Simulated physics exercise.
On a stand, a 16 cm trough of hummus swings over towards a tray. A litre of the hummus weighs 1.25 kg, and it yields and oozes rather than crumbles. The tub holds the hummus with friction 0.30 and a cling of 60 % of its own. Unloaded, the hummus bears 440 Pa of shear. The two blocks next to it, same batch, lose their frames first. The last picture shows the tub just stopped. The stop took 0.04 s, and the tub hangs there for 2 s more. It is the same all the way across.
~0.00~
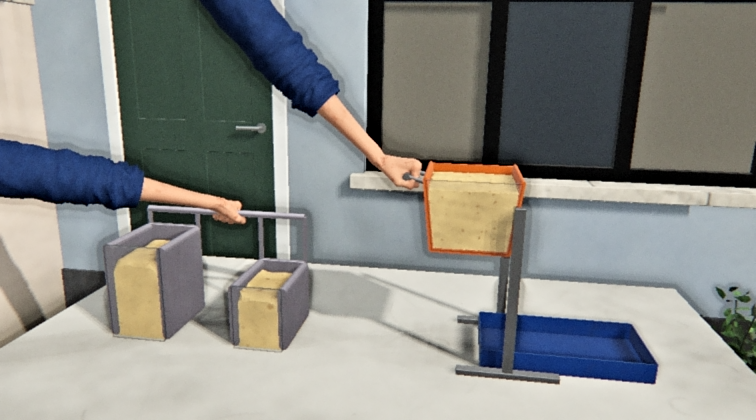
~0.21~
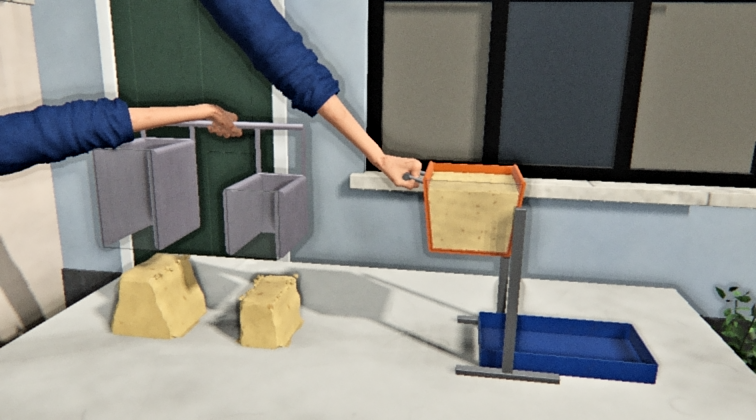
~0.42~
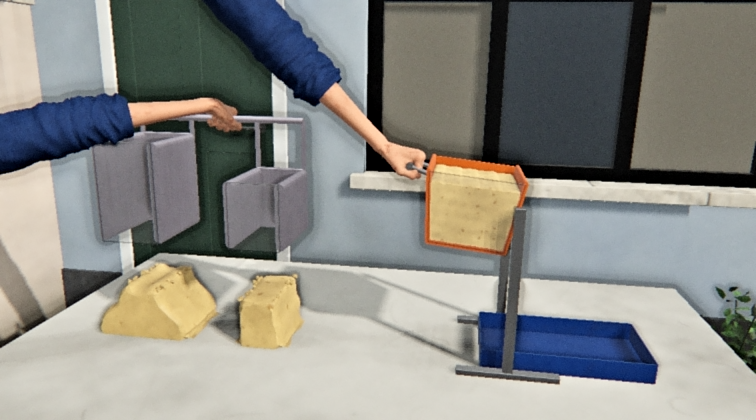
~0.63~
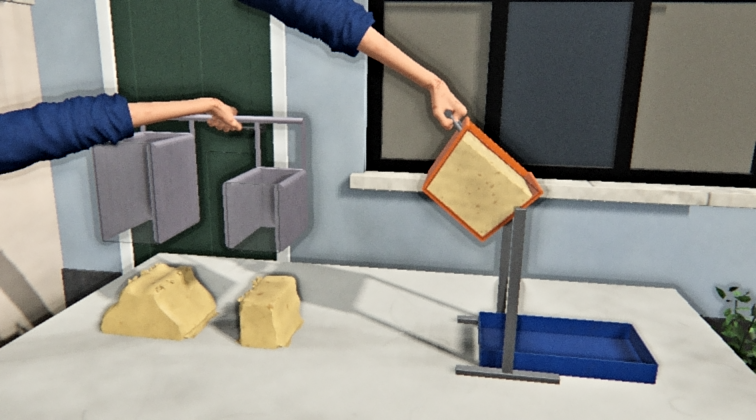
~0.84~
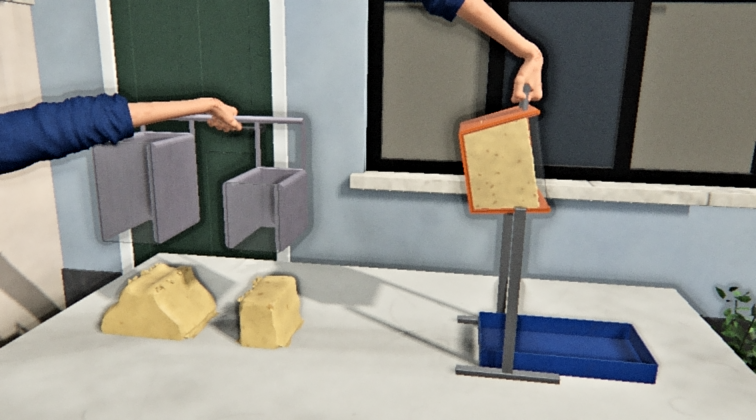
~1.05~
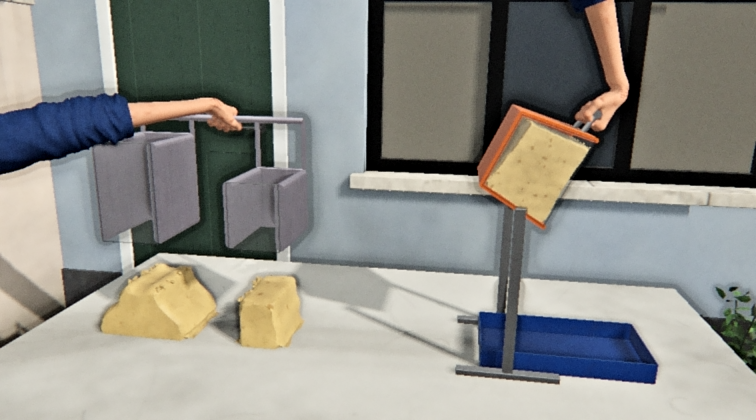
Grey holders rise off two sagging beige blocks, then a hand turns an orange tub rightward.
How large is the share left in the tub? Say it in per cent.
About 0 %.
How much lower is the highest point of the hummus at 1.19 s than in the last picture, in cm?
Roughly 10 cm.
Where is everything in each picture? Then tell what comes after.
Handle-side rim at (427, 179), tilt 0 degrees; top of the hummus at (502, 192); blocks stand 21 cm, 14 cm (left to right), in the first picture.
Handle-side rim at (427, 179), tilt 0 degrees; top of the hummus at (502, 192); blocks stand 17 cm, 13 cm (left to right), in the second picture.
Handle-side rim at (431, 171), tilt 6 degrees; top of the hummus at (437, 182); blocks stand 14 cm, 13 cm (left to right), in the third picture.
Handle-side rim at (469, 129), tilt 39 degrees; top of the hummus at (466, 141); blocks stand 14 cm, 13 cm (left to right), in the fourth picture.
Handle-side rim at (538, 115), tilt 79 degrees; top of the hummus at (522, 120); blocks stand 14 cm, 13 cm (left to right), in the fifth picture.
Handle-side rim at (595, 143), tilt 115 degrees; top of the hummus at (530, 125); blocks stand 14 cm, 13 cm (left to right), in the sixth picture.
After 1.19 s, the tub is at 115 degrees and holds 38 %.
After 1.36 s, the tub is at 115 degrees and holds 0 %.
After 1.53 s, the tub is at 115 degrees and holds 0 %.
After 1.70 s, the tub is at 115 degrees and holds 0 %.
After 3.05 s, at the end, the tub is at 115 degrees and holds 0 %.
